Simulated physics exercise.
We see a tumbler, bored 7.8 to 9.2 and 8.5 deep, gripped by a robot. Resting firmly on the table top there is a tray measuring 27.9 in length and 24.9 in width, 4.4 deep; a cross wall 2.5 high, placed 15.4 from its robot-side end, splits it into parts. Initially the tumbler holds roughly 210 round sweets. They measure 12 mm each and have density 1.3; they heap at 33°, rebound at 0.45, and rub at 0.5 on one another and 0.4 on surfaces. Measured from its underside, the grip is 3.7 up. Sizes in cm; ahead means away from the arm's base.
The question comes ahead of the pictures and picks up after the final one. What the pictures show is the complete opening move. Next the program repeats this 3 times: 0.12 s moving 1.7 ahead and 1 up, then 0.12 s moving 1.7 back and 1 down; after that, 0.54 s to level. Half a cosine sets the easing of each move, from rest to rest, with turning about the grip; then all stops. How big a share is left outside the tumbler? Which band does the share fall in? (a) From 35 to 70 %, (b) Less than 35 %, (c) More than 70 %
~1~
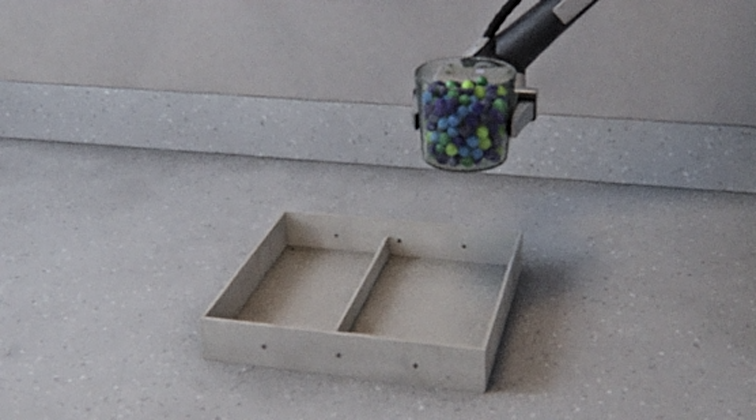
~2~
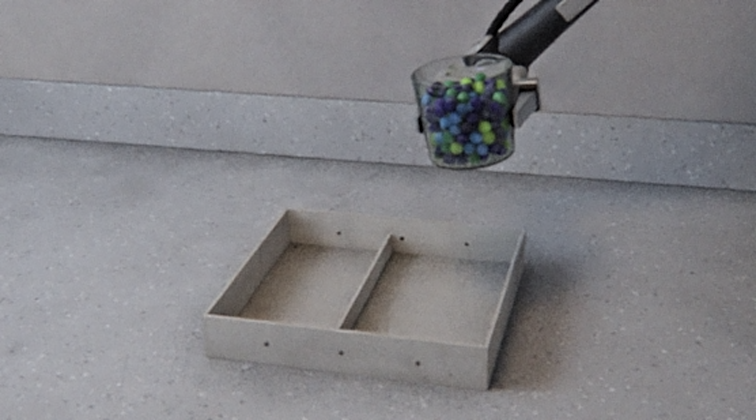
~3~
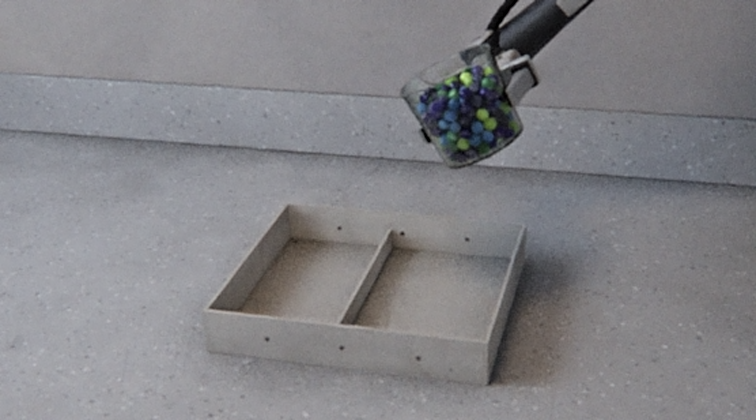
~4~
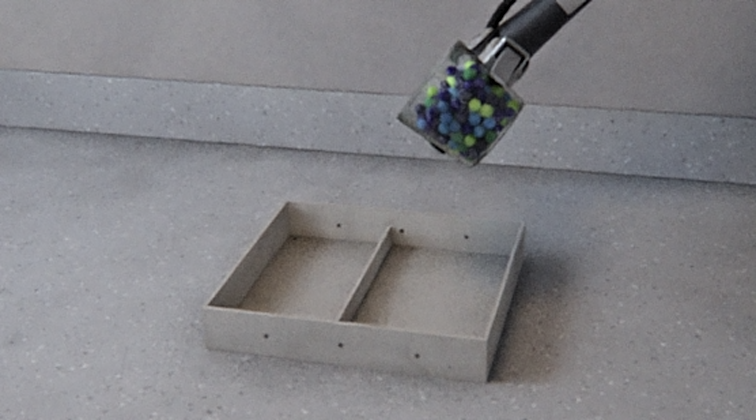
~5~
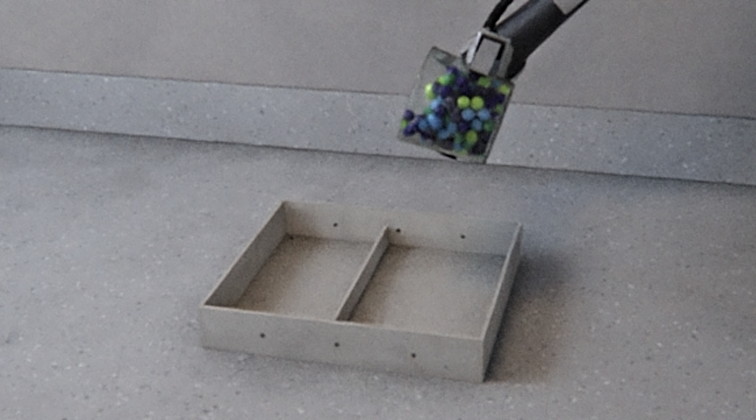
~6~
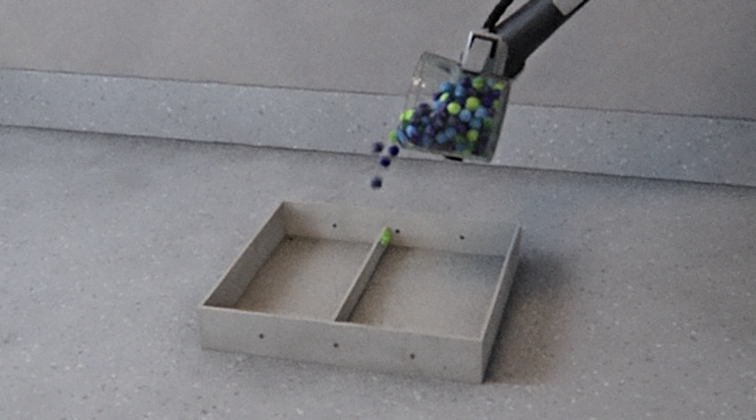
Option a: From 35 to 70 %.
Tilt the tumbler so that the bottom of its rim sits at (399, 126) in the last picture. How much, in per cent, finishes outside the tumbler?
Somewhere around 20 %.
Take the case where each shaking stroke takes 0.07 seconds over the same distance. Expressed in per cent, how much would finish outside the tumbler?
In that case it would be near 75 percent.
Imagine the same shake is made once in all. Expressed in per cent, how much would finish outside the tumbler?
Roughly 30 in a hundred.
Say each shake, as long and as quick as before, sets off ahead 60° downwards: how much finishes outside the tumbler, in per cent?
Close to 20 in a hundred.
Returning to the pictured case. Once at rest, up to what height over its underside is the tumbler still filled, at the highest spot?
The top sits some 5.5 cm up.
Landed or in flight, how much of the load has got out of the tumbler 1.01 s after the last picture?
Close to 50 per cent of the load is out at that point.
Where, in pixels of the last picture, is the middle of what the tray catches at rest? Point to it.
(366, 293).
Then, 0.50 s later, tilted 80° forward, highest piece 23 above the table; 127 in the tumbler, 29 in the far-side part, 28 in the robot-side part, 24 in flight or on a rim.
Then, 1.01 s later, tilted 36° forward, highest piece 24 above the table; 99 in the tumbler, 61 in the robot-side part, 47 in the far-side part, 1 in flight or on a rim.
Then, 1.46 s later, level, highest piece 25 above the table; 99 in the tumbler, 62 in the robot-side part, 47 in the far-side part.
Then, 2.51 s later, level, highest piece 25 above the table; 99 in the tumbler, 62 in the robot-side part, 47 in the far-side part.
At rest, 99 in the tumbler, 62 in the robot-side part, 47 in the far-side part. That is 52 % outside the tumbler.
